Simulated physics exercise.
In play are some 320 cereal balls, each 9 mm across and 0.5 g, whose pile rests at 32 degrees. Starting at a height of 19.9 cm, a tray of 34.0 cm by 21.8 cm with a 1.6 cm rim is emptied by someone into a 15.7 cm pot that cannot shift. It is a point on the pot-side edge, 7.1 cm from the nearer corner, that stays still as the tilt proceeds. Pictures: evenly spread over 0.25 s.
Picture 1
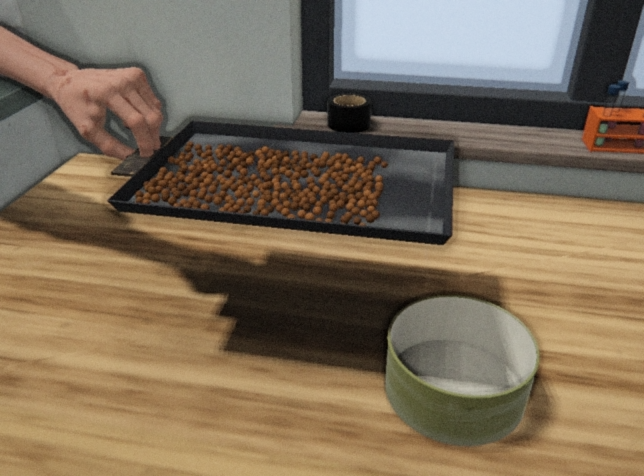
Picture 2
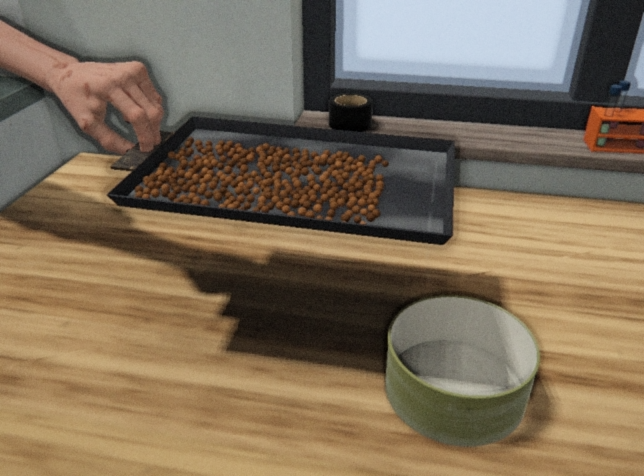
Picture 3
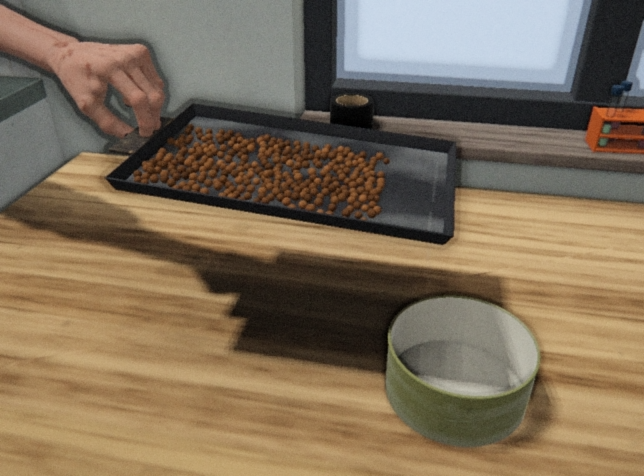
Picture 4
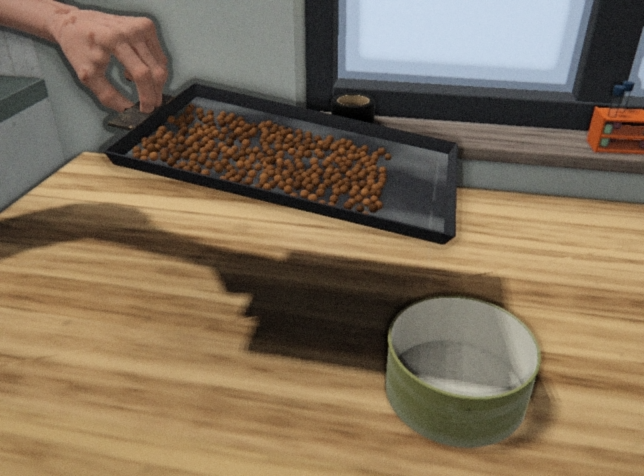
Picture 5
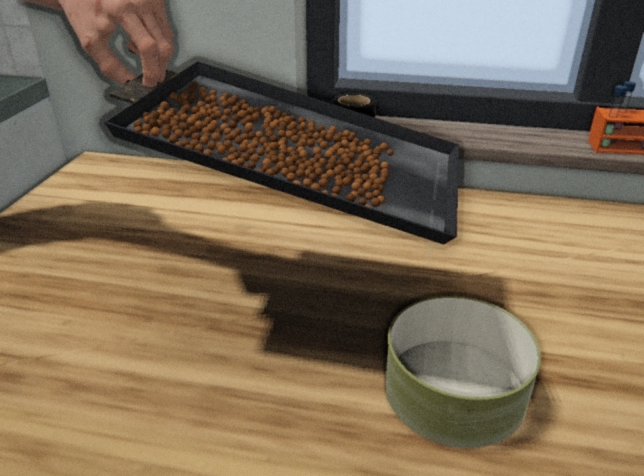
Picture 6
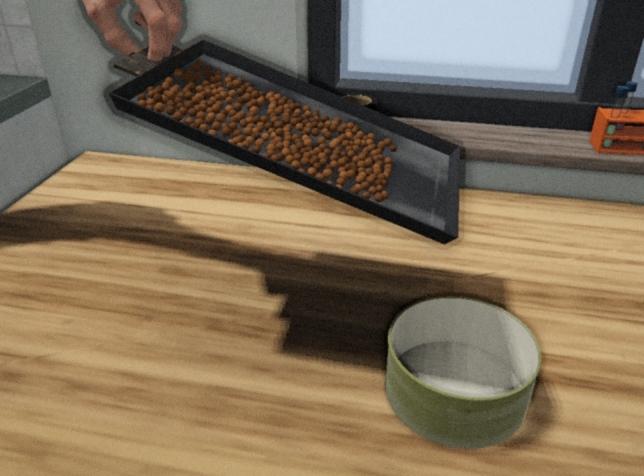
The footage shows a hand at the left holding a dark tray of small brown balls above a wooden counter with a green pot, then steadily raising the tray's left end so it slopes down to the right.
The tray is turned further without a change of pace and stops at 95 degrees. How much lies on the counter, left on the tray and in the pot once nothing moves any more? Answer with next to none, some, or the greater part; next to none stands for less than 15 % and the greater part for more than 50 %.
Counter: The greater part; tray: Next to none; pot: Some.
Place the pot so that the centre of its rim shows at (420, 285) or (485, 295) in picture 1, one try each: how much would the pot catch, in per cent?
About 15 and 55 per cent.
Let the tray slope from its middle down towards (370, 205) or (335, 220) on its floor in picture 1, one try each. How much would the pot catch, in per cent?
Near 85 and 65 per cent, in that order.
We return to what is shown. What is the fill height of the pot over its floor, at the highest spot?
2.0 cm.
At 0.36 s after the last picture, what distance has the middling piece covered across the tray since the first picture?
It has moved some 14 cm from its start.
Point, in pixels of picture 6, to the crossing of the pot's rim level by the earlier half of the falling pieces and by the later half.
Roughly (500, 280) to begin with, later roughly (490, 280).
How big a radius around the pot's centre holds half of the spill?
Roughly 20 centimetres.
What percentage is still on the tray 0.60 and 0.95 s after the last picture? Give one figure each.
In turn: 20, 0.
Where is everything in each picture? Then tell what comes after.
Tray tilt 0 degrees, front corners at (116, 198) and (445, 231); middle of the pieces at (268, 179); pot at (462, 341), in the first picture.
Tray tilt 1 degrees, front corners at (116, 192) and (445, 231); middle of the pieces at (268, 176), in the second picture.
Tray tilt 4 degrees, front corners at (114, 176) and (446, 231), lowest corner right back; middle of the pieces at (269, 167), in the third picture.
Tray tilt 9 degrees, front corners at (113, 150) and (448, 231), lowest corner right back; middle of the pieces at (271, 154), in the fourth picture.
Tray tilt 14 degrees, front corners at (115, 122) and (450, 231), lowest corner right back; middle of the pieces at (274, 139), in the fifth picture.
Tray tilt 19 degrees, front corners at (119, 93) and (451, 231), lowest corner right back; middle of the pieces at (279, 126); pot at (463, 342), in the sixth picture.
Then, 0.36 s after the last picture, tilt 56 degrees; the tray holds 100 %, the pot 0 %.
Then, 0.60 s after the last picture, tilt 80 degrees; the tray holds 20 %, the pot 10 %.
Then, 0.95 s after the last picture, tilt 95 degrees; the tray holds 0 %, the pot 25 %.
In the end, counter 75 %, tray 0 %, pot 25 %.
